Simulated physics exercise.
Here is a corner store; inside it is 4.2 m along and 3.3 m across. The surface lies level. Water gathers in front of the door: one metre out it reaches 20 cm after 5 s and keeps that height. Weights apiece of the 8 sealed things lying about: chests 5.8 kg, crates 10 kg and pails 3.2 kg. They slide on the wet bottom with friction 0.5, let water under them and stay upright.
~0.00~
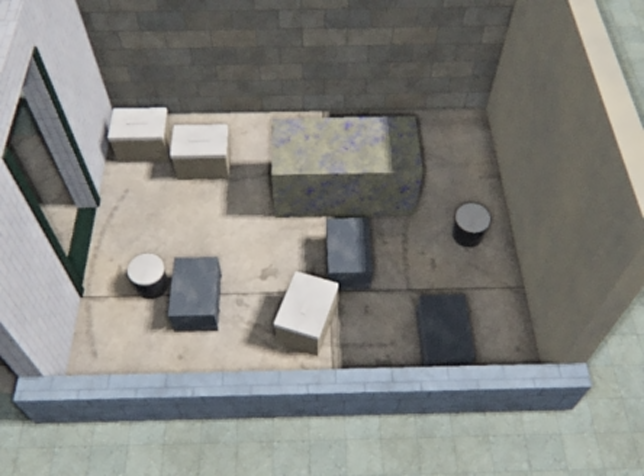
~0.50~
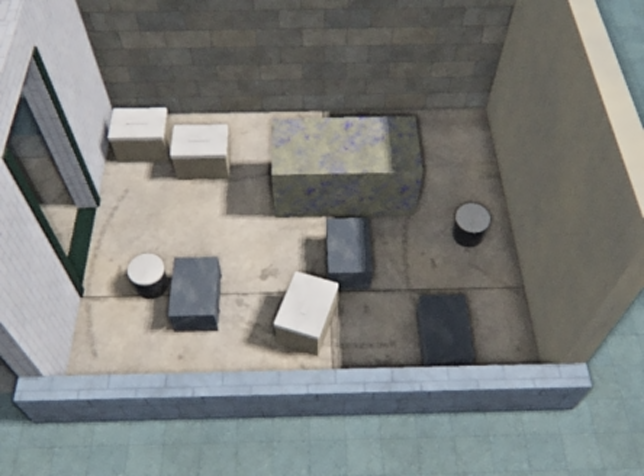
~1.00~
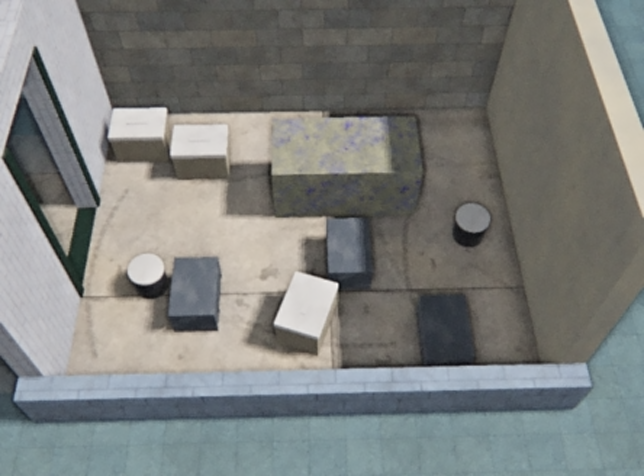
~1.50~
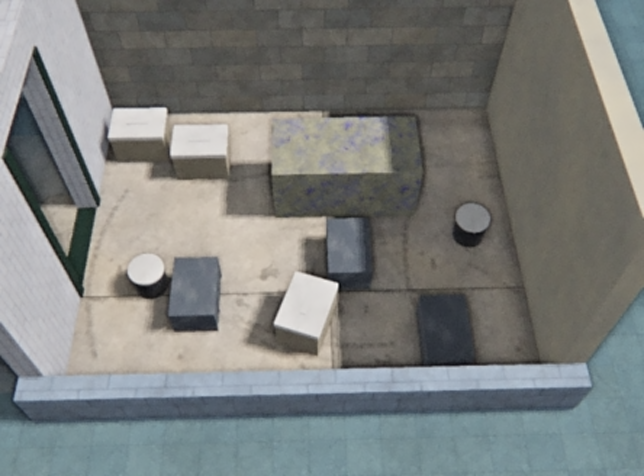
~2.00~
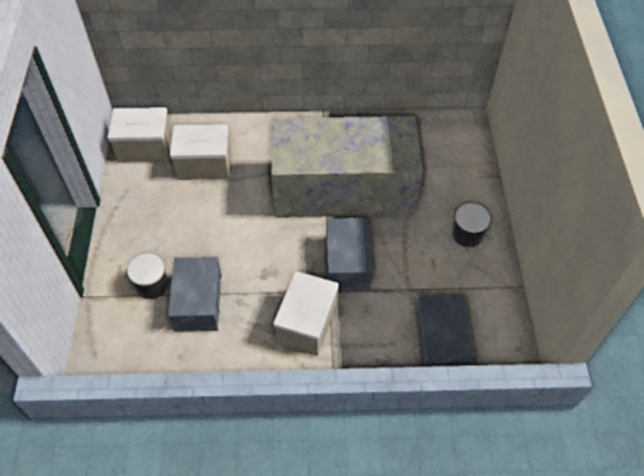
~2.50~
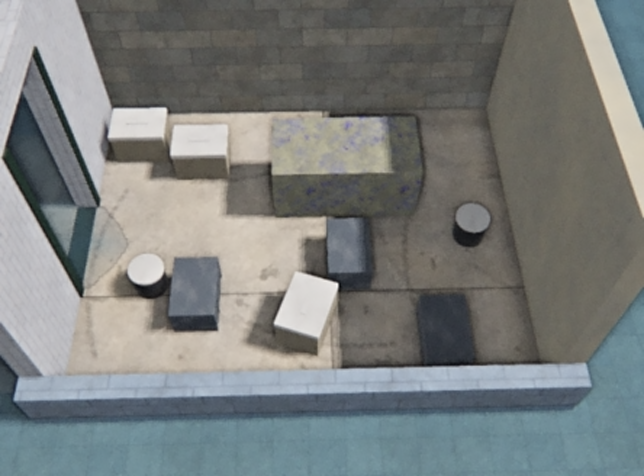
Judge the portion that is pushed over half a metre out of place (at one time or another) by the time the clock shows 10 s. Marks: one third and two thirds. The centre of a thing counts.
Share: At least two thirds.
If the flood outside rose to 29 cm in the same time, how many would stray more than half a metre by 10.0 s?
In that case 8 of them.
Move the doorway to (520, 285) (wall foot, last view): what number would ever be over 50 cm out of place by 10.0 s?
Then 7.
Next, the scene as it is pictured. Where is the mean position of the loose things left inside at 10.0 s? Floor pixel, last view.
Around (336, 260).
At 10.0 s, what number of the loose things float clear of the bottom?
At that moment 7.
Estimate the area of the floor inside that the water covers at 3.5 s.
Some 1.5 m2.
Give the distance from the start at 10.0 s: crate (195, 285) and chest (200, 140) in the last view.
In turn: 200 cm, 60 cm.
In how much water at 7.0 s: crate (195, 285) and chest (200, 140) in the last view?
Roughly 6 and 5 cm.
After 3.5 s 0 of 8 are over 50 cm from their spots; 0 afloat.
After 4.5 s 0 of 8 are over 50 cm from their spots; 0 afloat.
After 7.0 s 5 of 8 are over 50 cm from their spots; 3 afloat.
After 10.0 s 7 of 8 are over 50 cm from their spots, and 7 have been at some point; 7 afloat.
